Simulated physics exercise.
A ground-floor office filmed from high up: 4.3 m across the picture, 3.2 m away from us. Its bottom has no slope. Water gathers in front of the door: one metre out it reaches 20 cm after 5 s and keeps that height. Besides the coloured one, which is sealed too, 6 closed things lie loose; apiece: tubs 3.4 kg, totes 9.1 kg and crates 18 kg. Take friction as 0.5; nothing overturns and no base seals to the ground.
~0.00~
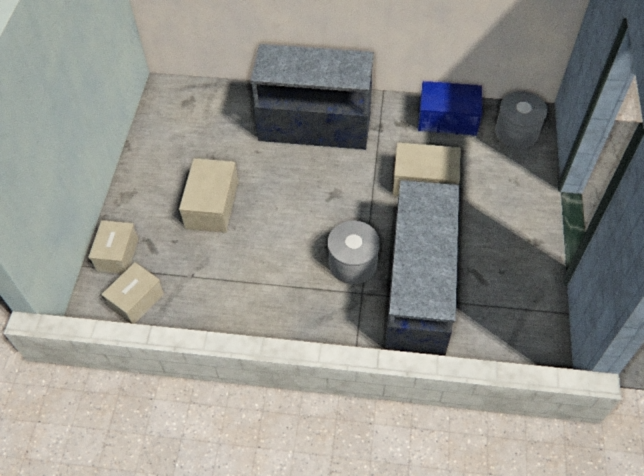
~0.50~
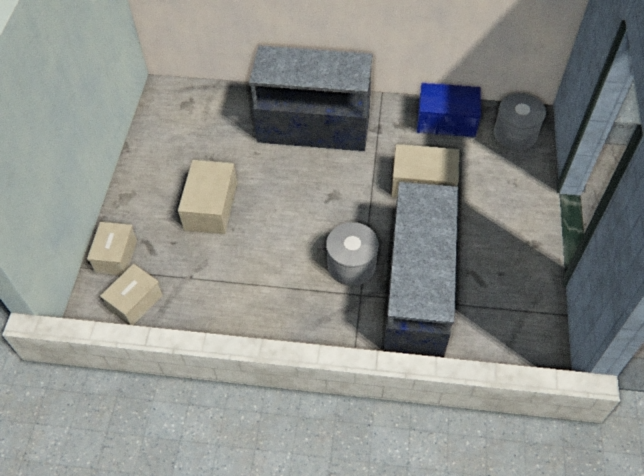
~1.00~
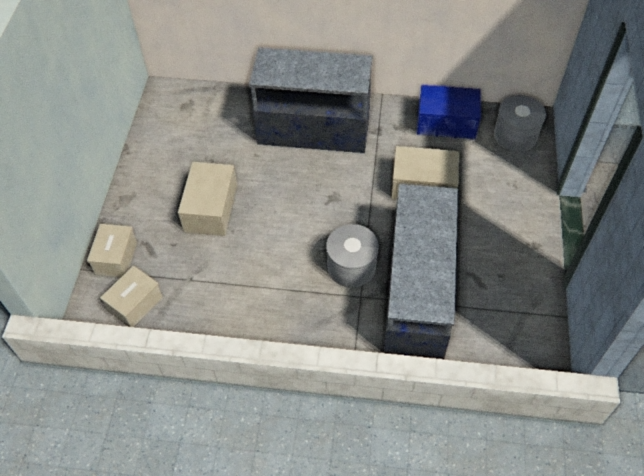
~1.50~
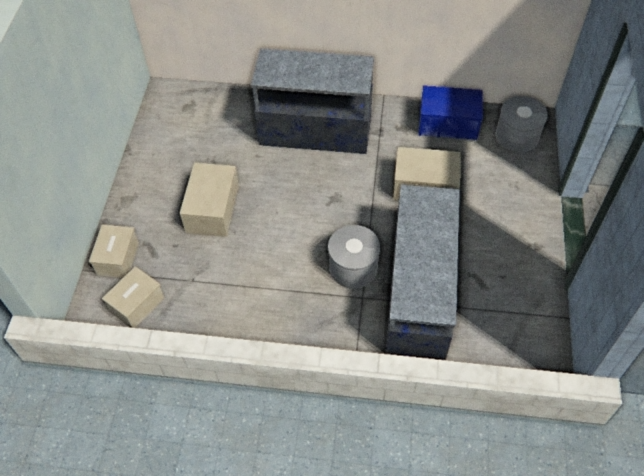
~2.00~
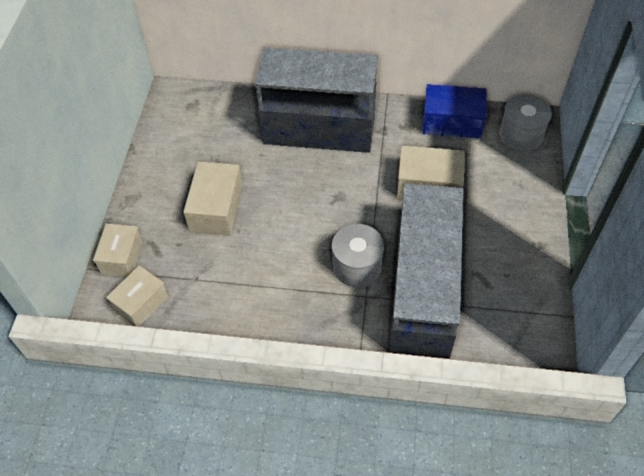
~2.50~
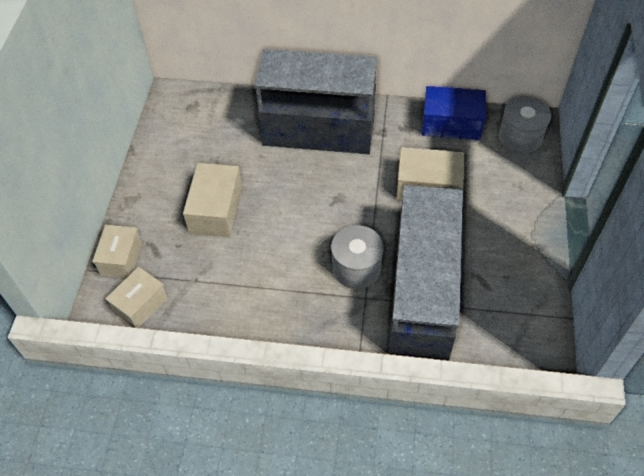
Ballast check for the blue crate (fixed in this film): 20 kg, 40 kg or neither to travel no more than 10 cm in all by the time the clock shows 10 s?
Verdict: Only the higher weight holds it.
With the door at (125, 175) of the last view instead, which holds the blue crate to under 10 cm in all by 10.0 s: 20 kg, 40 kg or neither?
Then the lower weight is enough.
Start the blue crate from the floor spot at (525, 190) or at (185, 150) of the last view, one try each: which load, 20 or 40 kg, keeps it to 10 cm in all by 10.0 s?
In that order: Only the larger holds; the smaller is enough.
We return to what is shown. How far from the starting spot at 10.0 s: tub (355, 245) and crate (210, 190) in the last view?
In turn: 40 cm, 0 cm.
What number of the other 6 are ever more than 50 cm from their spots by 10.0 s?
1 of them.
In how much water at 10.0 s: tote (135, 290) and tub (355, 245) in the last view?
About 6 and 3 cm.
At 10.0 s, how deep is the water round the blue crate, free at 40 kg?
Roughly 9 cm.
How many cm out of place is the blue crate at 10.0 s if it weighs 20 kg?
About 40 cm.
After 3.5 s the blue crate would be 0 cm from its start with 20 kg and 0 cm from its start with 40 kg; 0 cm of water round it then.
After 4.5 s the blue crate would be 0 cm from its start with 20 kg and 0 cm from its start with 40 kg; 2 cm of water round it then.
After 7.0 s the blue crate would be 0 cm from its start with 20 kg and 0 cm from its start with 40 kg; 5 cm of water round it then.
After 10.0 s the blue crate would be 42 cm from its start with 20 kg and 0 cm from its start with 40 kg; 9 cm of water round it then.
